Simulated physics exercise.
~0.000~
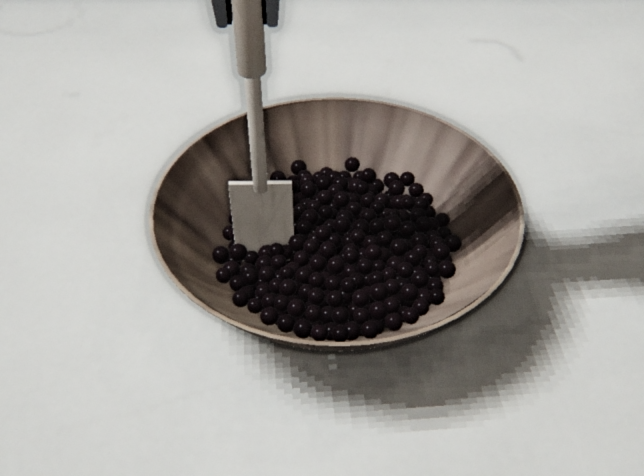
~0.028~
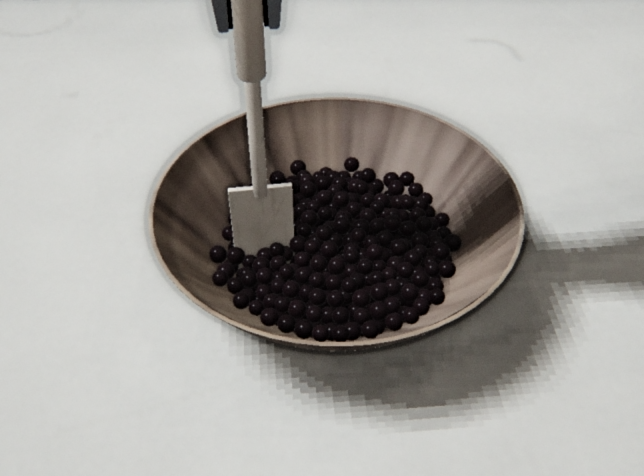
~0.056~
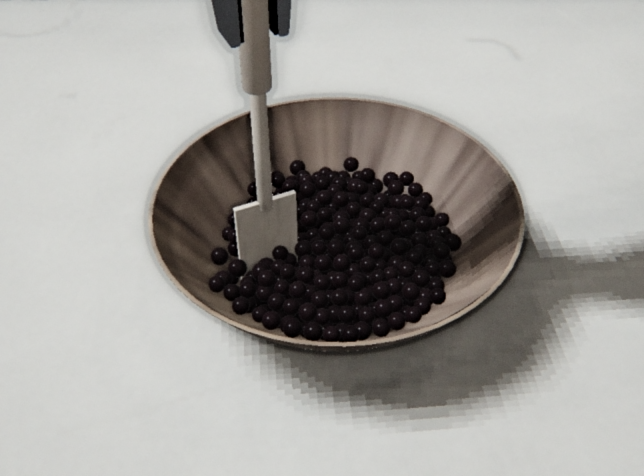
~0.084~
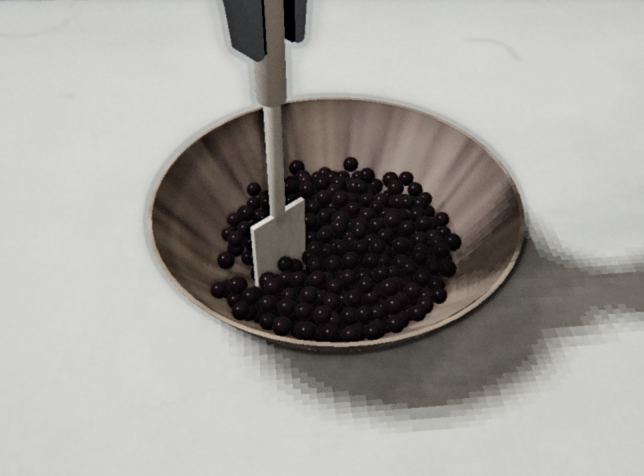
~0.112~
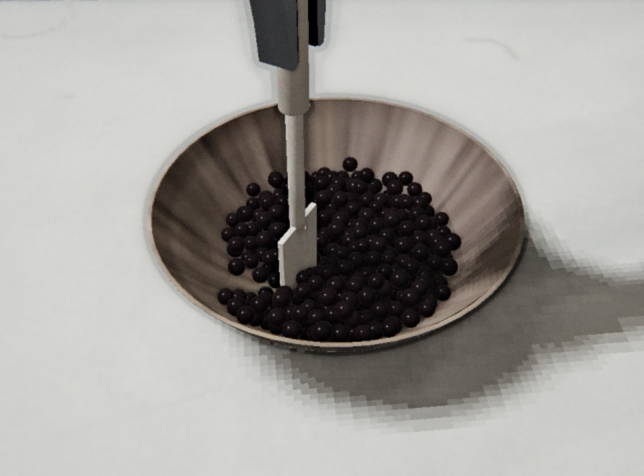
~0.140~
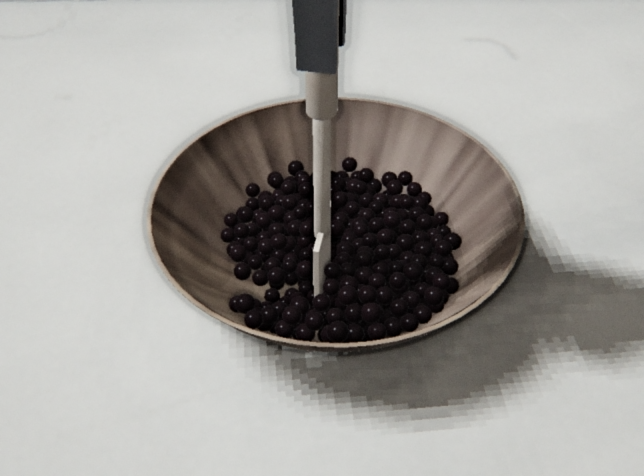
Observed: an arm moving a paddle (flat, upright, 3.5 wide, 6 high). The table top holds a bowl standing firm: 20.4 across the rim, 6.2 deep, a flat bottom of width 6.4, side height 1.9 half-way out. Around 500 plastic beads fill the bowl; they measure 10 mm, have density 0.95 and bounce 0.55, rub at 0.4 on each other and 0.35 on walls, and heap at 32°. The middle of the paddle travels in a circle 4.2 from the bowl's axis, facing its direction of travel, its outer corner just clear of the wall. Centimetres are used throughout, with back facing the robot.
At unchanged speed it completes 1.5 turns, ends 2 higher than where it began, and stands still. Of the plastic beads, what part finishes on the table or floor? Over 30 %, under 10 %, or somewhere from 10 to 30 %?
Under 10 %.
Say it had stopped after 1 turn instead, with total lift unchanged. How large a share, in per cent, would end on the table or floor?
About 0 per cent.
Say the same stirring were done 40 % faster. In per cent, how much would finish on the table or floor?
Estimate: Near 15 in a hundred.
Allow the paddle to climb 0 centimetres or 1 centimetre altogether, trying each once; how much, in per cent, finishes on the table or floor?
Some 5 and some 0 per cent.
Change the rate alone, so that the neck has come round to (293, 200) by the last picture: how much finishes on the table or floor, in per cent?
Close to 0 in a hundred.
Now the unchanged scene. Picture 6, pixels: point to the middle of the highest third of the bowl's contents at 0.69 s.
Somewhere around (316, 253), I think.
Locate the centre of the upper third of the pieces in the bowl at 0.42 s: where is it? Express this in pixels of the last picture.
Near (346, 169).
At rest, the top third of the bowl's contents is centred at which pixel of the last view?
Centre, approx.: (331, 238).
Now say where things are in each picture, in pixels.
Paddle neck at (259, 161), 0° round; upper third of the load around (340, 233), from x 220 to 455, top at y 165; 501 in the bowl, in the first frame.
Paddle neck at (258, 165), 6° round; upper third of the load around (340, 235), from x 220 to 455, top at y 165, in the second frame.
Paddle neck at (264, 178), 23° round; upper third of the load around (335, 241), from x 215 to 455, top at y 165, in the third frame.
Paddle neck at (277, 191), 41° round; upper third of the load around (336, 251), from x 220 to 450, top at y 165, in the fourth frame.
Paddle neck at (297, 200), 60° round; upper third of the load around (345, 264), from x 225 to 450, top at y 165, in the fifth frame.
Paddle neck at (322, 205), 78° round; upper third of the load around (359, 271), from x 230 to 455, top at y 165; 501 in the bowl, in the sixth frame.
After 0.42 s, 257° round, highest piece 8 above the table; 492 in the bowl, 5 on the table or floor, 4 in flight or on the tool.
After 0.69 s, 77° round, highest piece 6 above the table; 490 in the bowl, 11 on the table or floor.
After 1.03 s, 180° round, highest piece 6 above the table; 490 in the bowl, 11 on the table or floor.
After 1.73 s, 180° round, highest piece 6 above the table; 490 in the bowl, 11 on the table or floor.
At rest, 490 in the bowl, 11 on the table or floor. That is 2 % on the table or floor.
